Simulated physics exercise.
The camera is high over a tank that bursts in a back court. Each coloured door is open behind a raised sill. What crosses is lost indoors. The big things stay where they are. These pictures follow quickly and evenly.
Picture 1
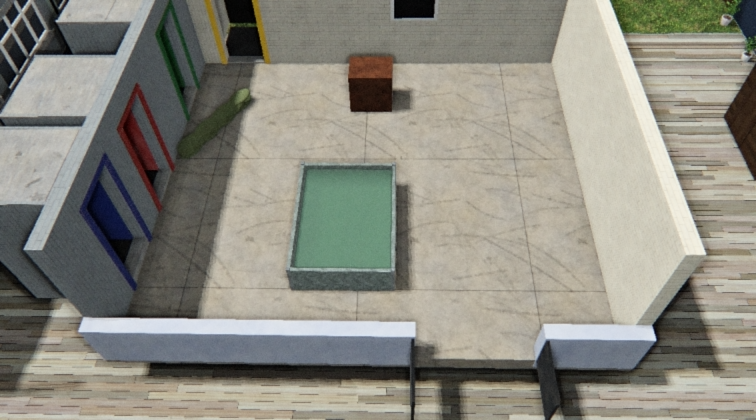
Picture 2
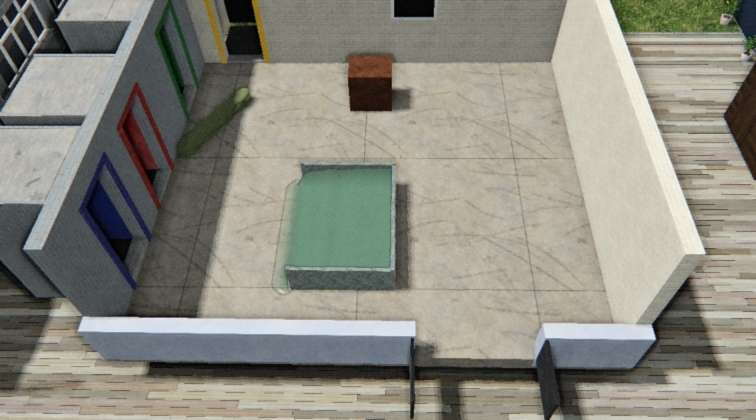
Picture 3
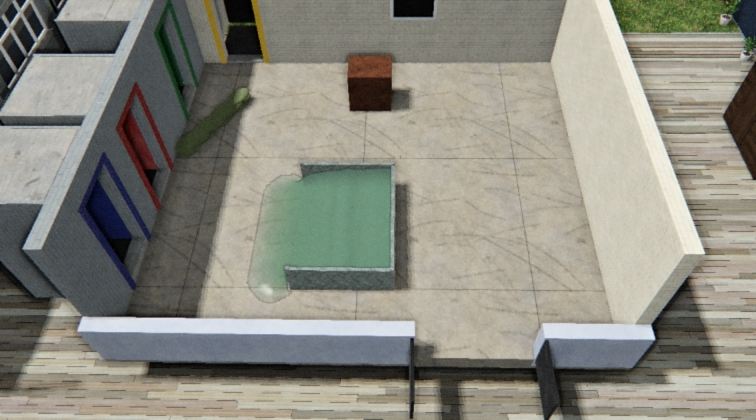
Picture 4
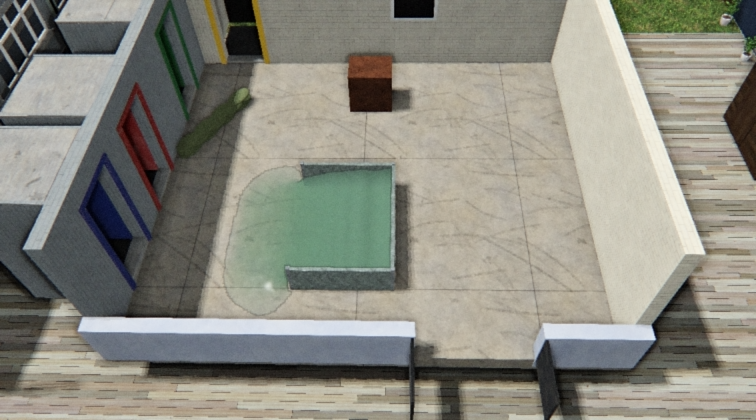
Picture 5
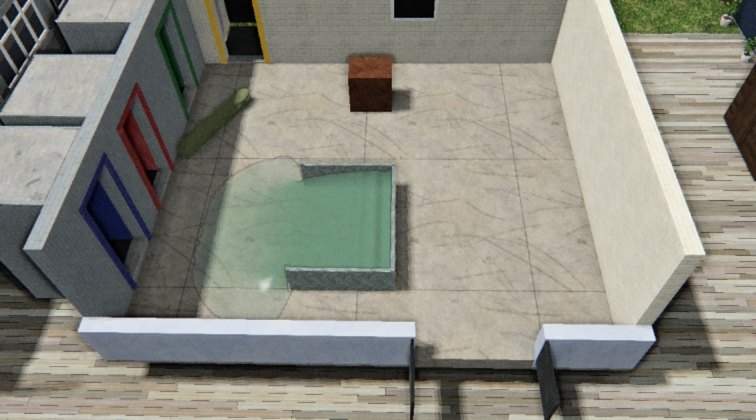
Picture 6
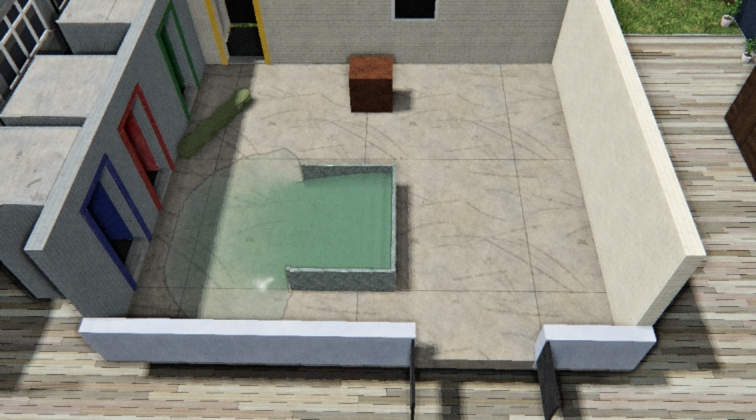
Green water pours from the tank's open left side and spreads across the court floor.
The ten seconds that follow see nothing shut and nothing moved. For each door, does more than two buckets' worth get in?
Result: Green door: Not too much gets in there. Red door: Too much gets in there. Blue door: Too much gets in there. Yellow door: Not too much gets in there.
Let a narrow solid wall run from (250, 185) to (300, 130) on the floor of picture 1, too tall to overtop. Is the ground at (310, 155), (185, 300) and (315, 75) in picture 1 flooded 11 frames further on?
Taking the points in the order given, they are inundated, inundated and high and dry.
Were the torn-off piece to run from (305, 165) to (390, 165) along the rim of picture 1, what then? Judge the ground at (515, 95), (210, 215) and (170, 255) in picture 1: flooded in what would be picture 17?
The first spot is spared, the second spared and the third spared.
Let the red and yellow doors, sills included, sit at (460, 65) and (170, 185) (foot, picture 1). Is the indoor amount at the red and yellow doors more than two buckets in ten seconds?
Going through them, I find the red door escapes flooding and the yellow door overflows.
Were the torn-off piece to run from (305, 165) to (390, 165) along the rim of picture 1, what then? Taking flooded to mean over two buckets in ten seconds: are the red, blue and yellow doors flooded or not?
Result - red door: Within bounds; blue door: Within bounds; yellow door: Beyond the limit.
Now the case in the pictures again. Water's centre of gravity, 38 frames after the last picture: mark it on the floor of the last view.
At roughly (270, 223).
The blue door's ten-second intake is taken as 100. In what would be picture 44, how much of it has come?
My estimate: Close to 100 per cent.
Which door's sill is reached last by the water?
My answer: The door marked yellow.
A moment on, water covers 20 % of the floor; the green door not reached, the red door under two buckets in, the blue door under two buckets in, the yellow door not reached.
Next, water covers 25 % of the floor; the green door not reached, the red door far over two buckets in, the blue door over two buckets in, the yellow door not reached.
Then, water covers 30 % of the floor; the green door wet at the sill, nothing in, the red door far over two buckets in, the blue door far over two buckets in, the yellow door not reached.
Later, water covers 50 % of the floor; the green door wet at the sill, nothing in, the red door far over two buckets in, the blue door far over two buckets in, the yellow door wet at the sill, nothing in.
In the end, water covers 75 % of the floor; the green door wet at the sill, nothing in, the red door far over two buckets in, the blue door far over two buckets in, the yellow door wet at the sill, nothing in.
